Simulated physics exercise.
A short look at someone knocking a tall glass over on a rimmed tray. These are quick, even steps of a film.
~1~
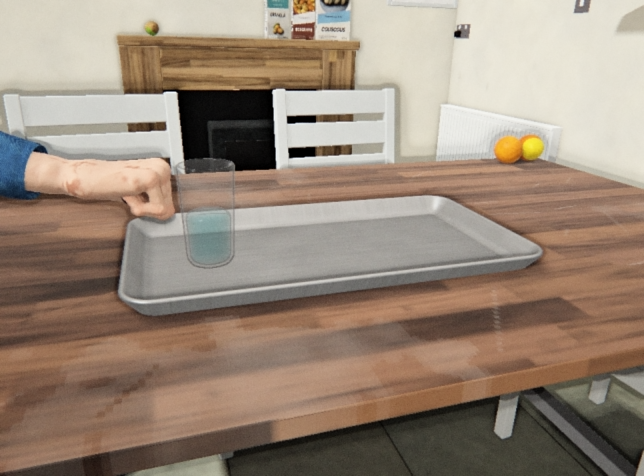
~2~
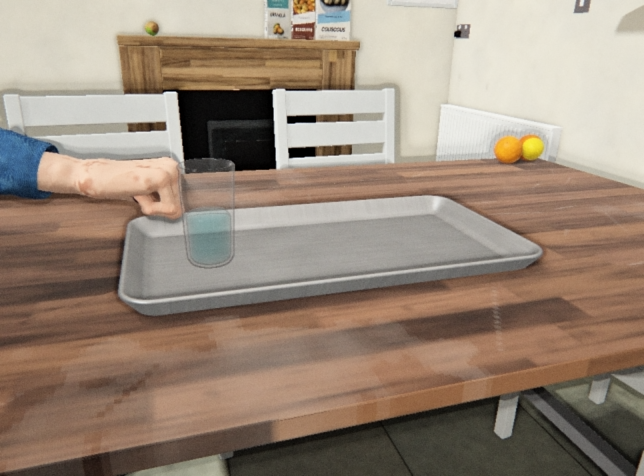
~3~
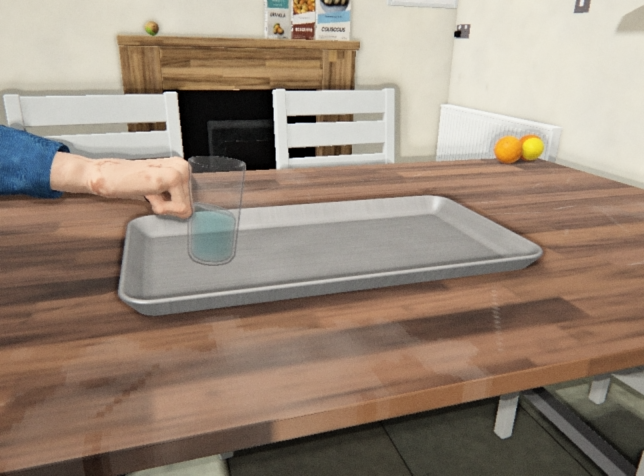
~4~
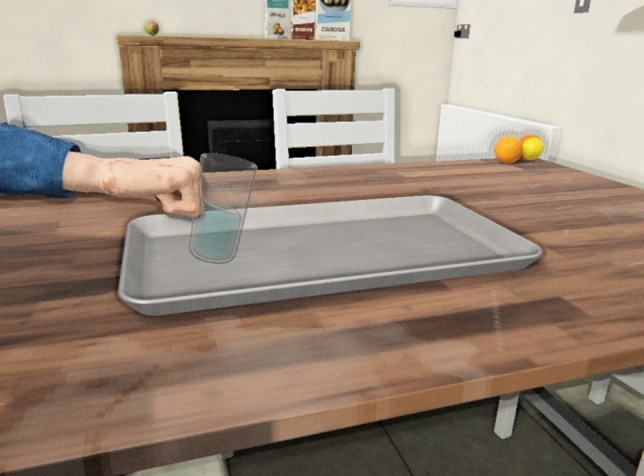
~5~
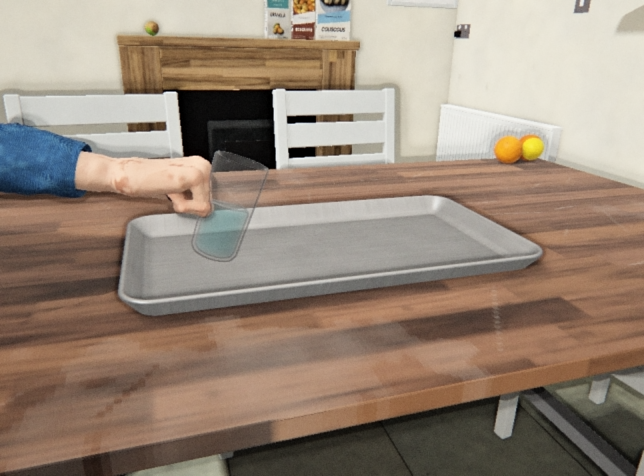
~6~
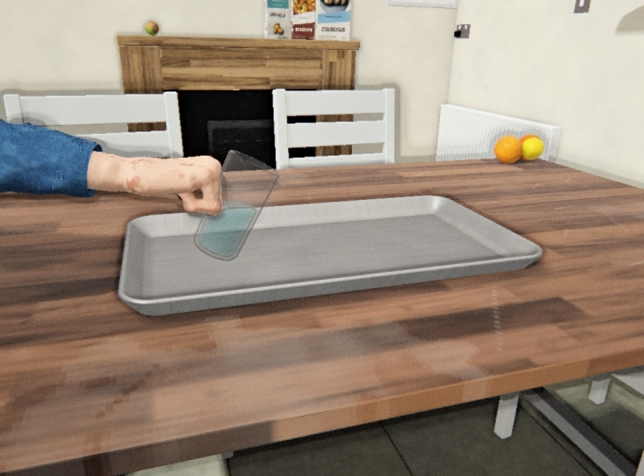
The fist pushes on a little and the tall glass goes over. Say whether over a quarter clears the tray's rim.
In the end less than a quarter leaves the tray.
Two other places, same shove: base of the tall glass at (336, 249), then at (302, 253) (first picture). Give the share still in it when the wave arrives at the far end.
About 85 and 65 per cent.
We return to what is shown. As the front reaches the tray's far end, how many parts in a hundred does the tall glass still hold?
Close to 40 per cent.
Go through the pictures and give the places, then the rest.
In the first picture, tilt 0°; right rim (232, 165); surface from (185, 214) to (230, 210); the tray's far rim is at (487, 221); the tray is clear ahead.
In the second picture, tilt 0°; right rim (232, 165); surface from (185, 214) to (230, 210).
In the third picture, tilt 6°; right rim (243, 165); surface from (191, 203) to (235, 212).
In the fourth picture, tilt 13°; right rim (255, 167); surface from (199, 198) to (242, 212).
In the fifth picture, tilt 20°; right rim (266, 170); surface from (205, 199) to (249, 209).
In the sixth picture, tilt 27°; right rim (277, 174); surface from (208, 206) to (257, 204).
A moment on, the tall glass is falling and 100 per cent is in the glass, 0 on the tray and 0 above or beyond its rim.
Next, the tall glass lies on its side and 80 per cent is in the glass, 19 on the tray and 1 above or beyond its rim.
Then the tall glass lies on its side and 43 per cent is in the glass, 57 on the tray and 0 above or beyond its rim.
Later the tall glass lies on its side and 23 per cent is in the glass, 69 on the tray and 8 above or beyond its rim.
Finally, 93 per cent is held by tray and glass, 7 is off the tray.
